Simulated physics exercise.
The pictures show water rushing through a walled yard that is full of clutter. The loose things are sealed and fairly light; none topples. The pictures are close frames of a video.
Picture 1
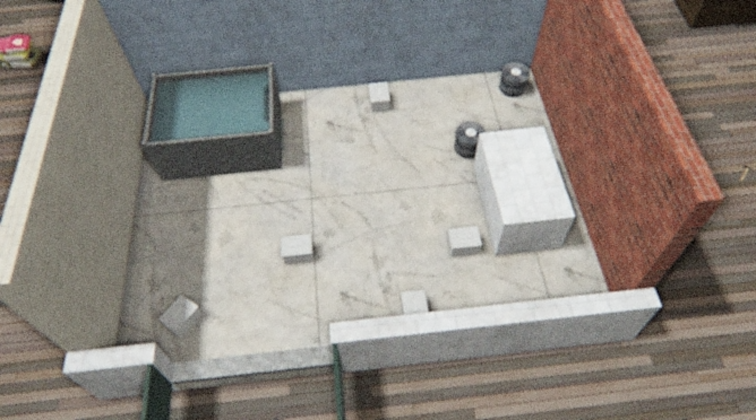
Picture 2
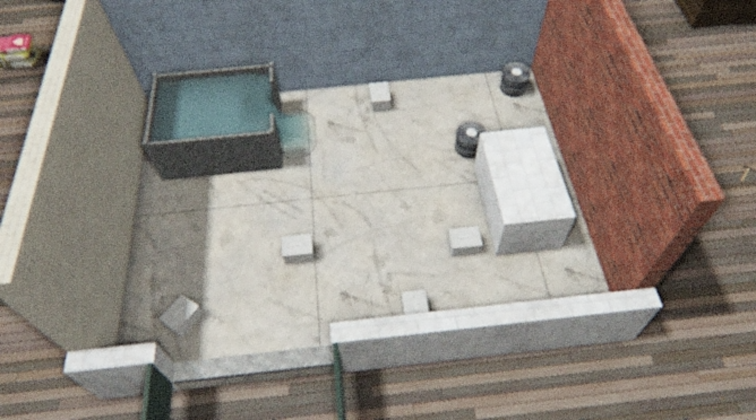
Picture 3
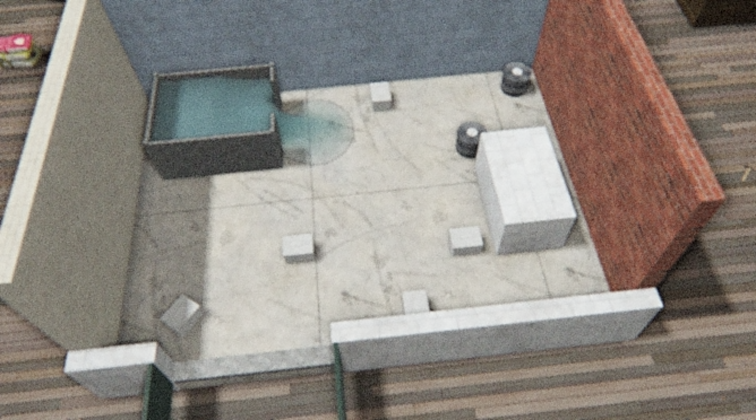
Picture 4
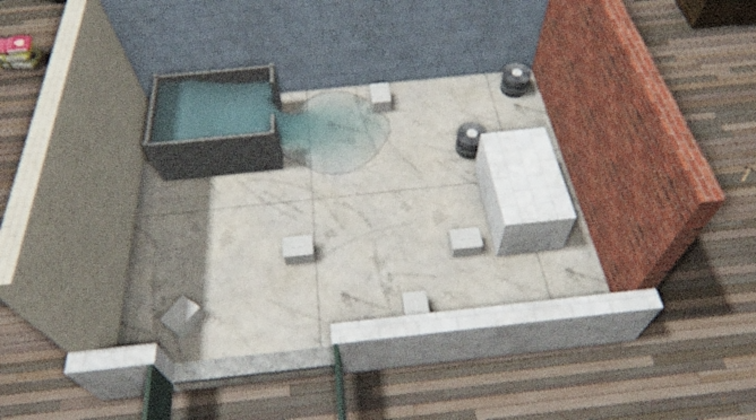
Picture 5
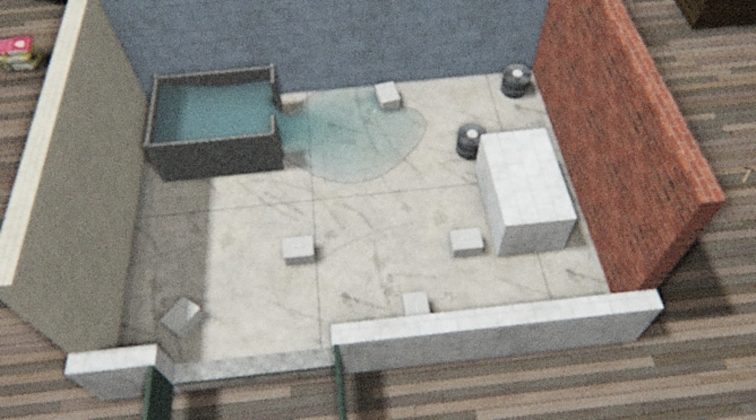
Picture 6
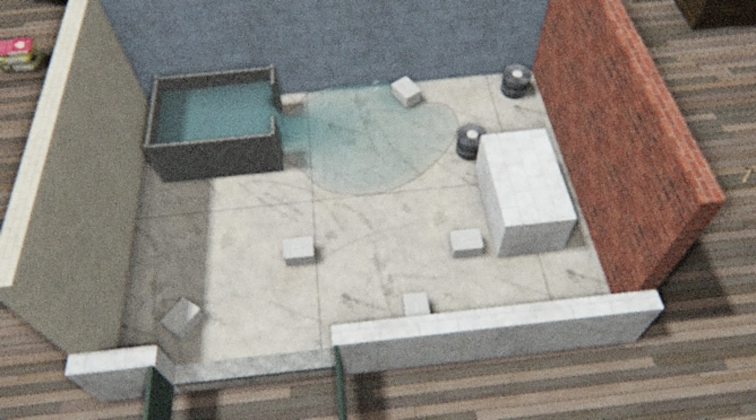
In the video, water pours through a gap in the right side of a dark-walled tank and spreads across the pale floor of a walled yard, nudging one small light block rightward while the other scattered objects stay put.
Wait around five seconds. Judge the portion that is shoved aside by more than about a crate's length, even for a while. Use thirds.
It is at least two thirds.
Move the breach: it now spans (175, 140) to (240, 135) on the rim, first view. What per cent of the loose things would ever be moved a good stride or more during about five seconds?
Some 40 per cent.
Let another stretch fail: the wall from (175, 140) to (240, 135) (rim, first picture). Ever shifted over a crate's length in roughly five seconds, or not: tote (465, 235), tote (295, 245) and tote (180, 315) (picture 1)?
In that order: No, that far or more, moved that far.
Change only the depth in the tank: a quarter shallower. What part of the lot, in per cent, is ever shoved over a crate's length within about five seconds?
Roughly 70 per cent.
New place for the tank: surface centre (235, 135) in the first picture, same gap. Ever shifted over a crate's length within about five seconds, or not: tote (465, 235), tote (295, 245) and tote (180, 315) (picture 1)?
In that order: That far or more, not that far, not that far.
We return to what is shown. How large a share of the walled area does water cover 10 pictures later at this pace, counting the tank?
Roughly 55 per cent.
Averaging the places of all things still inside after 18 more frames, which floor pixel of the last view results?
Near (430, 236).
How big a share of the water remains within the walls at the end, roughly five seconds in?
Roughly 100 per cent.
A moment on, 1 of 7 are well off their spots; 0 afloat.
Next, 3 of 7 are well off their spots; 4 afloat.
Later, 4 of 7 are well off their spots; 4 afloat.
In the end, 5 of 7 are well off their spots, and 5 have been at some point; 4 afloat.
